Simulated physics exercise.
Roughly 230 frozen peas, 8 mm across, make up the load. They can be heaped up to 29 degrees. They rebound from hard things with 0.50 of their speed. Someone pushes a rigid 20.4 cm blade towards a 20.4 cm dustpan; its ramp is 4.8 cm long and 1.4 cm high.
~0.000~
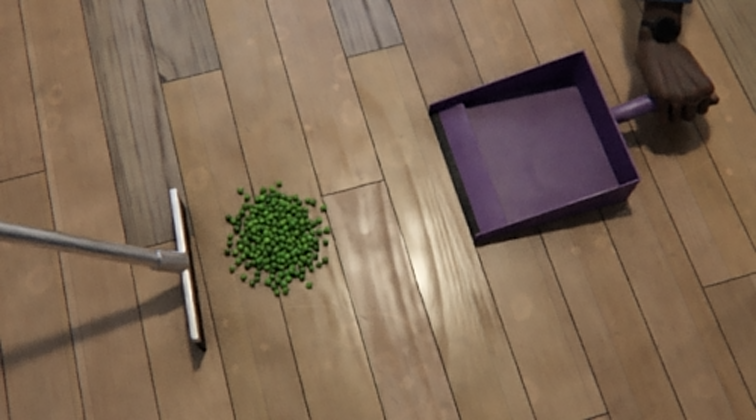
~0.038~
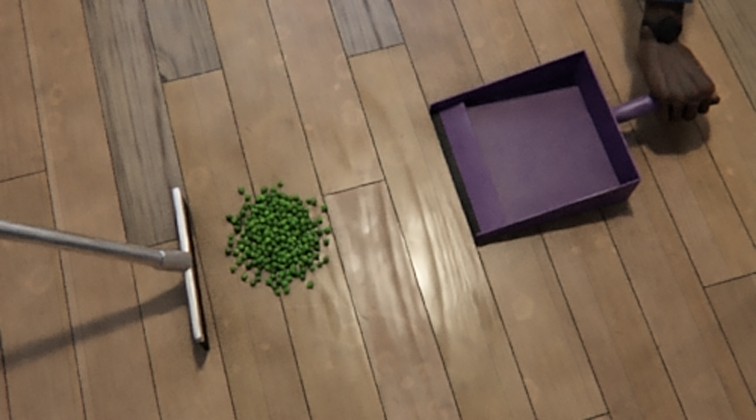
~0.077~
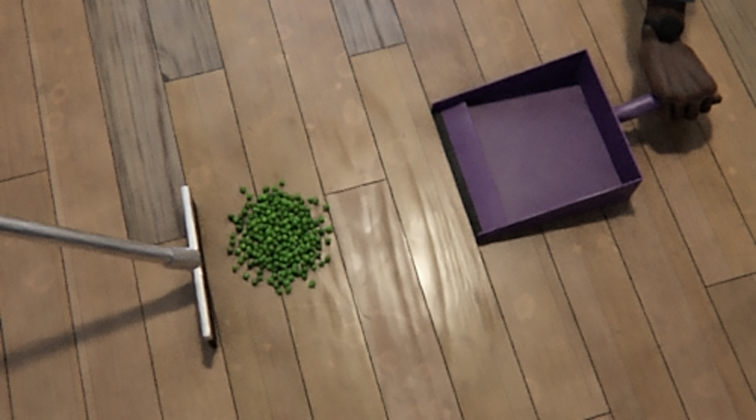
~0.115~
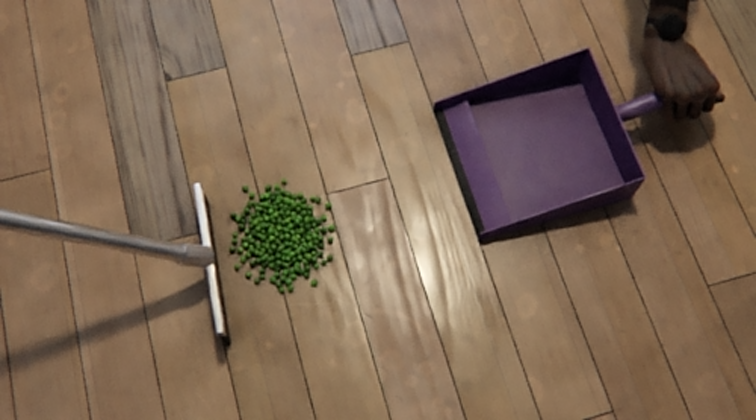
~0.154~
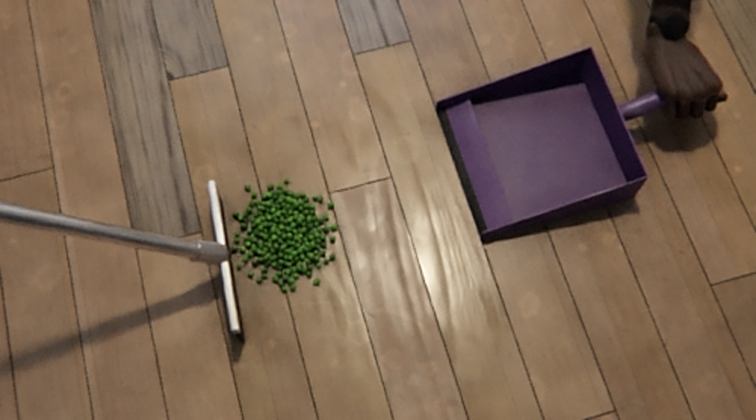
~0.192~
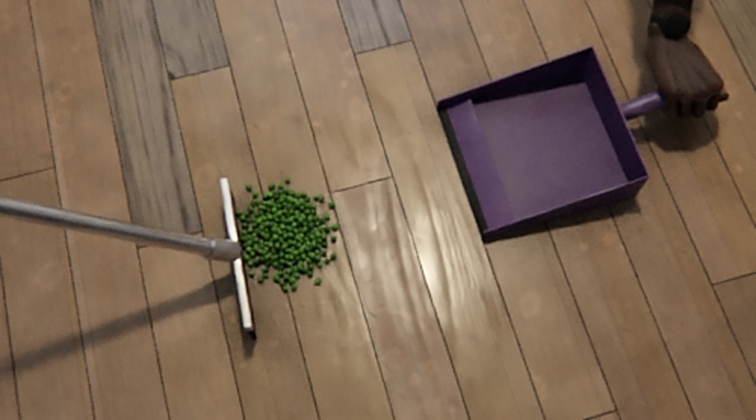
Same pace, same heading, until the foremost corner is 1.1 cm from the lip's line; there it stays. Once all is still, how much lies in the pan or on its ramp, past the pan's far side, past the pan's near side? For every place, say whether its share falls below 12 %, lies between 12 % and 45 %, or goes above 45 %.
Pan: Looks like an in-between amount will settle there. Far side: Looks like a thin scattering will settle there. Near side: Looks like an in-between amount will settle there.
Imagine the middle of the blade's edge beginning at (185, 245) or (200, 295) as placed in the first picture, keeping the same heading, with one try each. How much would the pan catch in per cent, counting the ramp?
Estimates: 45 percent and 25 percent.
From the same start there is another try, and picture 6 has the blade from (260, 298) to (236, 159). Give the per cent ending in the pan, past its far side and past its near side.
You'd see pan at 30, far at 15 and near at 15.
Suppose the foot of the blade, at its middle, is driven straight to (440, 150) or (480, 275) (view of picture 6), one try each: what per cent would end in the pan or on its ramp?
Around 35 per cent, and around 15 per cent.
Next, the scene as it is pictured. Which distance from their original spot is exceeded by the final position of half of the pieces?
It works out to roughly 26 cm.
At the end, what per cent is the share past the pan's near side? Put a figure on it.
About 20 per cent.
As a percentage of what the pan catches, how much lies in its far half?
Something like 10 per cent of the catch.
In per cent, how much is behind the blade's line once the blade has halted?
Near 25 percent, give or take.
Then, at 0.57 s, middle of the blade 17 cm from the lip; 0 % over the lip, far side 0 %, near side 10 %.
After 0.82 s, middle of the blade 8 cm from the lip; 0 % over the lip, far side 0 %, near side 20 %.
After 1.18 s, middle of the blade 2 cm from the lip; 35 % over the lip, far side 0 %, near side 20 %.
By 1.7 s all is still; pan 35 %, far side 0 %, near side 20 %, in front of the lip or behind the blade 45 %.
